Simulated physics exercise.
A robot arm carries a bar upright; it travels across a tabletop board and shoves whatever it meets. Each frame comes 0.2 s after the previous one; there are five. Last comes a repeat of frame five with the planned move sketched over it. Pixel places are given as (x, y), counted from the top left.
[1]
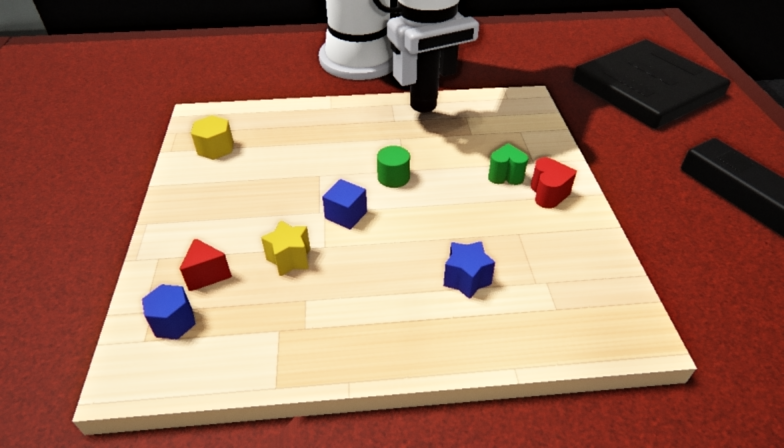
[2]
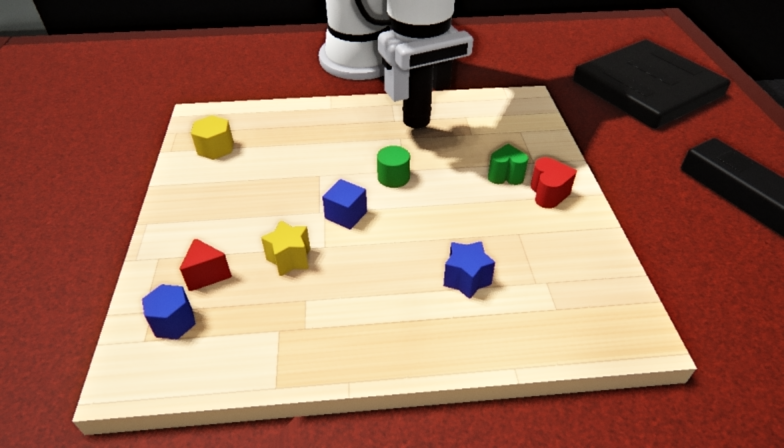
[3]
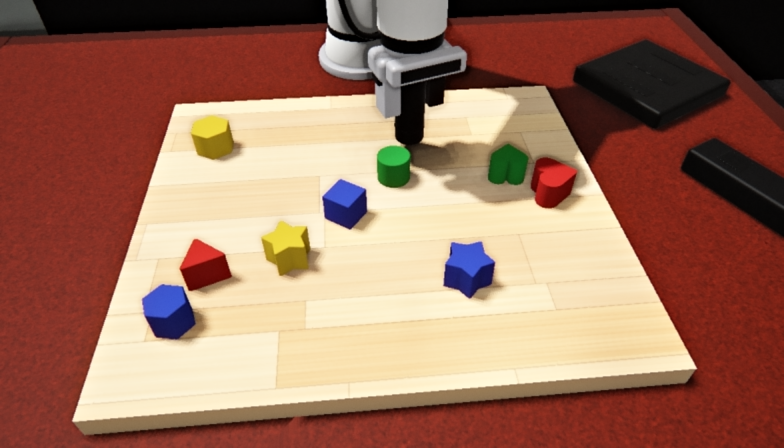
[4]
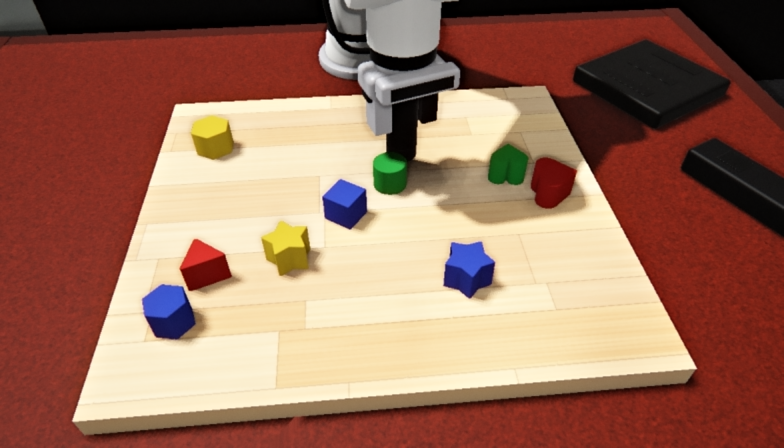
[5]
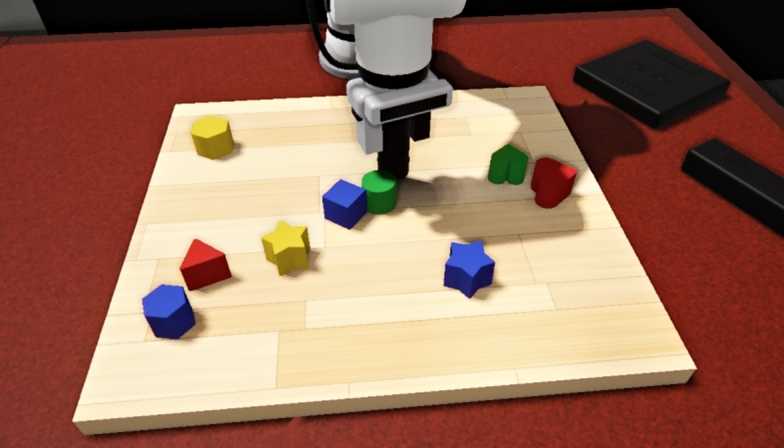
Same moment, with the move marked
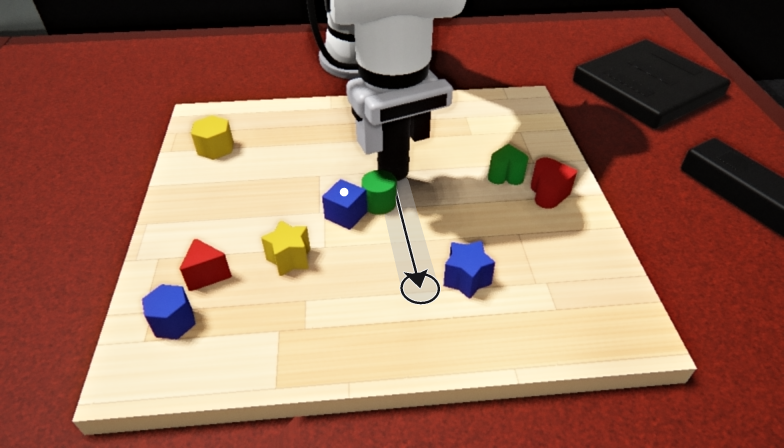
A robot arm with a dark bar at its end moved forward over a wooden board of colored blocks, then pushed the green disc forward and left, right up beside the blue square block.
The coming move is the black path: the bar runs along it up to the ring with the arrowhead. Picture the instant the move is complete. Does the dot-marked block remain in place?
No - that is not the case.
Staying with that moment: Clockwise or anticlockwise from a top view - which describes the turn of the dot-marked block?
It turns round clockwise.
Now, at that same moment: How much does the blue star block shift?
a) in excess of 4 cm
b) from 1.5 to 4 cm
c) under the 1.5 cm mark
I'll go with c - under the 1.5 cm mark.
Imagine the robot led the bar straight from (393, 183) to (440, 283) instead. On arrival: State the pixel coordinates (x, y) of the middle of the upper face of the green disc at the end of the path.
I'd guess (377, 206).
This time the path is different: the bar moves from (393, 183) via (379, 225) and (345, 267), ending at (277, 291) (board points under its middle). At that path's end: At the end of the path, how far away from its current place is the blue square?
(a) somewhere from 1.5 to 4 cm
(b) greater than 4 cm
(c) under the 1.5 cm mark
The correct letter is a.
The drawn path runs in a line from (393, 183) to (420, 288); the dot is on the blue square.
The first path, step by step. One third of the way, bar at (401, 203); blue square at (336, 198), turned 45° clockwise; green disc at (373, 207).
Two thirds of the way, bar at (410, 238); blue square at (335, 198), turned 50° clockwise; green disc at (370, 213).
At the end, bar at (421, 277); blue square at (335, 198), turned 50° clockwise; green disc at (370, 213); blue star block not moved.
